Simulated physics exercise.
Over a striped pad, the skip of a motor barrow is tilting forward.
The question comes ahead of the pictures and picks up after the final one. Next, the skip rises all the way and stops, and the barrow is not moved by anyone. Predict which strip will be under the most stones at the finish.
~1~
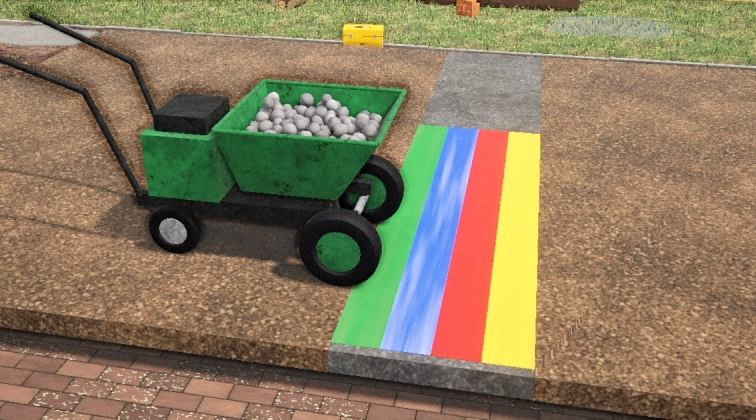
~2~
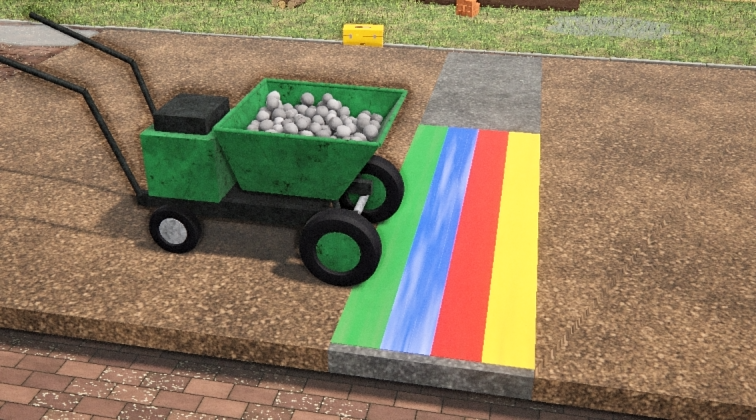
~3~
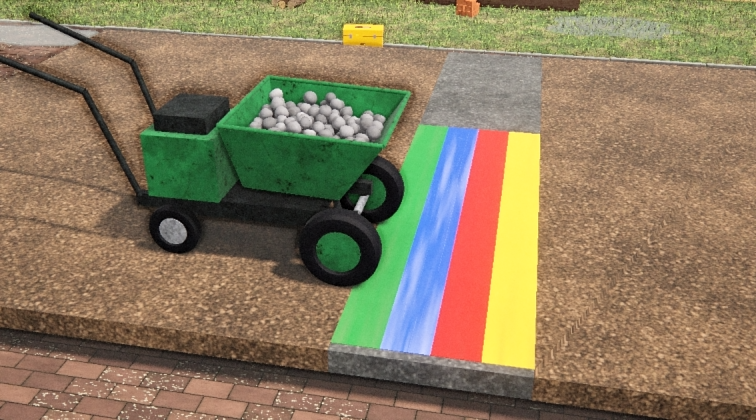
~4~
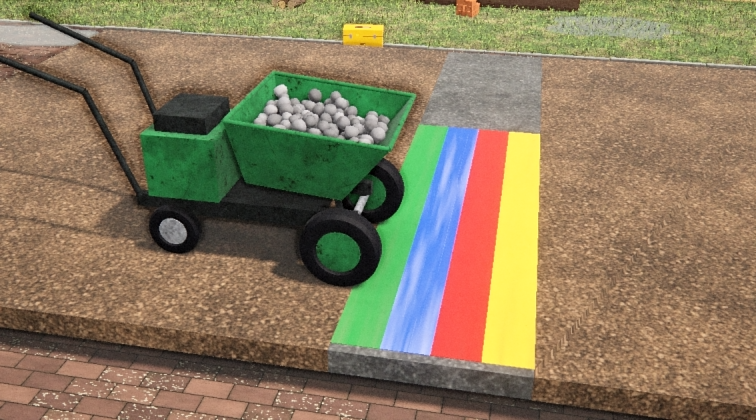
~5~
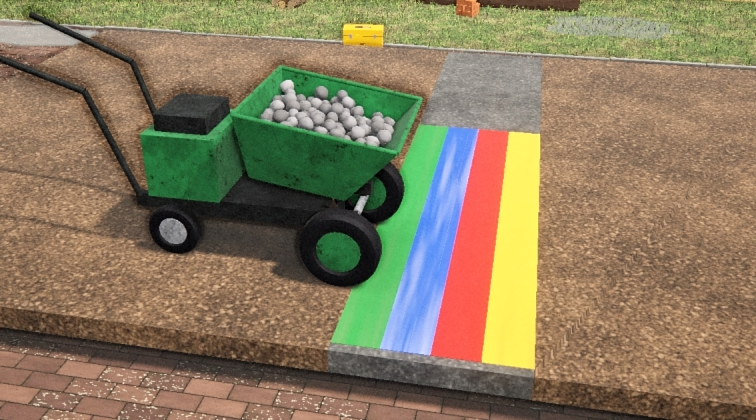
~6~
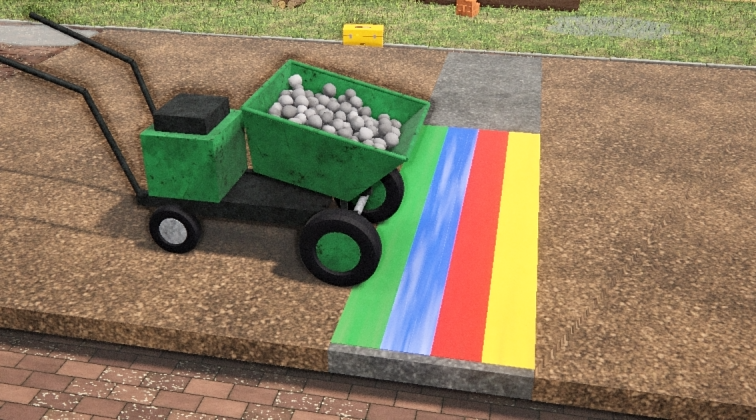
I would say the yellow one.
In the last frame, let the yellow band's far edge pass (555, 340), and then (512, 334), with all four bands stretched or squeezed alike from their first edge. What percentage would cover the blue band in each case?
In order, 0 % and 0 %.
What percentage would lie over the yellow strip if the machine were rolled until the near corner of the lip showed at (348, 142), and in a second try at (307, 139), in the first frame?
30 % and 10 %.
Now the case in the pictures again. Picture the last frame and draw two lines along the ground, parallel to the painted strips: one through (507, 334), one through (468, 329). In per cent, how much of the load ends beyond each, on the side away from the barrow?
Estimate: 40 %, then 70 %.
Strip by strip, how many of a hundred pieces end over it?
Green: About 0; blue: About 0; red: About 20; yellow: About 35.
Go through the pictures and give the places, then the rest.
In the first picture, lip of the skip at (377, 145), level; top of the load at (305, 124), round cobbles; green strip at (367, 312); blue strip at (414, 318); red strip at (462, 324); yellow strip at (510, 330).
In the second picture, lip of the skip at (379, 145), level; top of the load at (306, 123).
In the third picture, lip of the skip at (383, 147), tipped barely; top of the load at (308, 122).
In the fourth picture, lip of the skip at (389, 150), tipped barely; top of the load at (298, 121).
In the fifth picture, lip of the skip at (397, 154), tipped a little; top of the load at (304, 118).
In the sixth picture, lip of the skip at (406, 159), tipped a little; top of the load at (302, 111); green strip at (367, 312); blue strip at (414, 318); red strip at (462, 324); yellow strip at (510, 330).
Soon after the last picture, skip tipped steeply; all in the skip.
A little later, skip tipped right over; nearly all in the skip; a stray few over the red strip; a stray few over the yellow strip.
Later still, skip tipped right over; about a third in the skip; about a quarter over the red strip; about a quarter over the yellow strip; about a quarter off the paint.
By the end, skip tipped right over; about a quarter in the skip; none over the green strip; a stray few over the blue strip; about a quarter over the red strip; about a third over the yellow strip; about a quarter off the paint.
